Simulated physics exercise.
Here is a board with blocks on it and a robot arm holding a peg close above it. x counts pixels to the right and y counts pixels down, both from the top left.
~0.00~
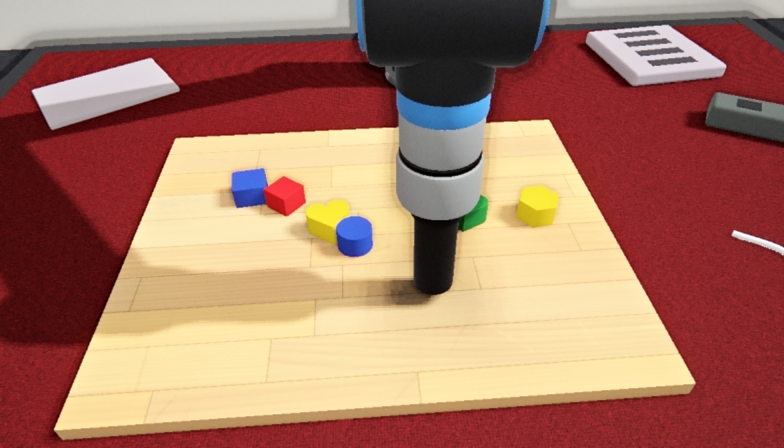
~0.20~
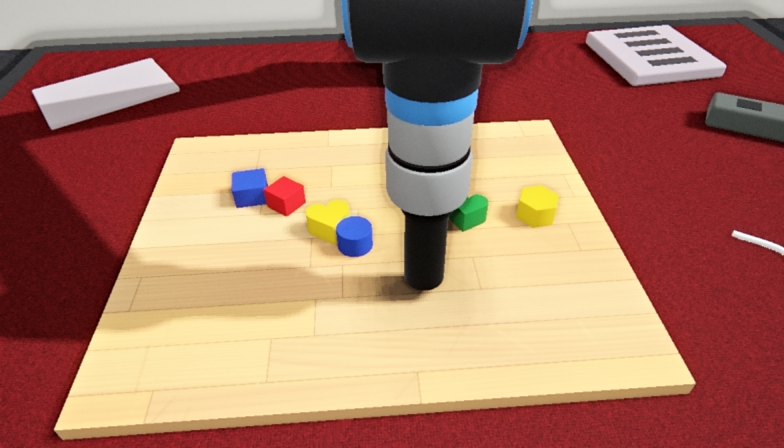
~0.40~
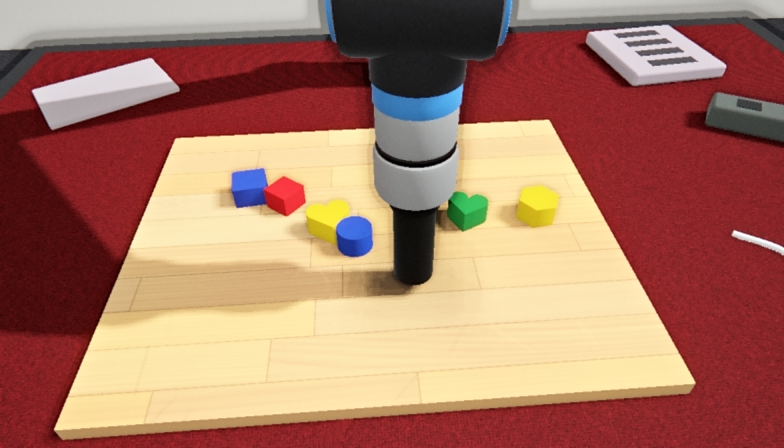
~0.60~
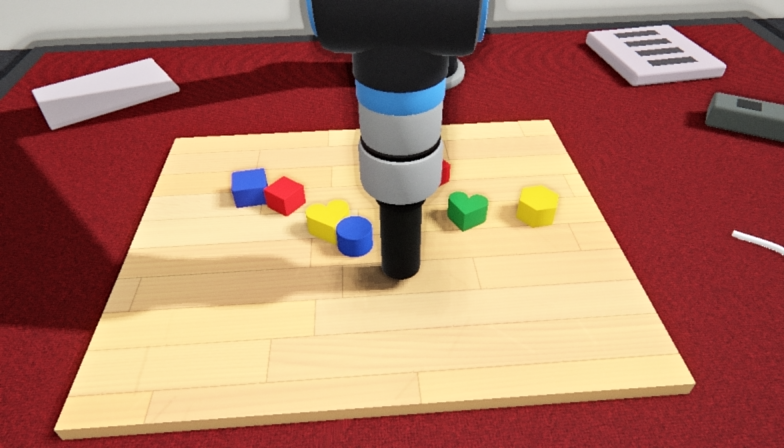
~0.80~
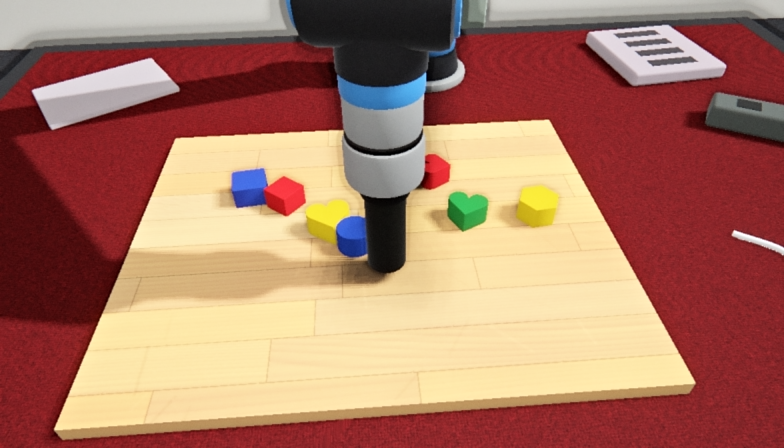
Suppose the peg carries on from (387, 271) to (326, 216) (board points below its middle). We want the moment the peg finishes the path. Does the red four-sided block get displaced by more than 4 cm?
Yes, it checks out.
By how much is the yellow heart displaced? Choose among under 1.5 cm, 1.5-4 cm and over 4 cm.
Travel: Beyond 4 cm.
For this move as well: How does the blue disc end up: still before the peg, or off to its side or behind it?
The peg still has the blue disc in front of it when the path ends.
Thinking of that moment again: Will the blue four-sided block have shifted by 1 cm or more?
Yes.
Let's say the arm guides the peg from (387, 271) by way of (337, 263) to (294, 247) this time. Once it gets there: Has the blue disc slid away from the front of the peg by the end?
Yes, it checks out.
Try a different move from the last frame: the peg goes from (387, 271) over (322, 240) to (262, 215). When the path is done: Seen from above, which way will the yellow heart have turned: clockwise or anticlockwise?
It makes a clockwise turn.
On the path given first. One third of the way, peg (364, 240); yellow heart (313, 204), turned 20° clockwise; blue disc (337, 218).
Two thirds of the way, peg (343, 222); blue four-sided block (236, 175), turned 15° clockwise; red four-sided block (265, 179), turned 35° anticlockwise; yellow heart (298, 186); blue disc (320, 200).
At the end, peg (324, 205); blue four-sided block (221, 173); red four-sided block (253, 171), turned 50° anticlockwise; yellow heart (286, 169), turned 15° clockwise; blue disc (304, 183).
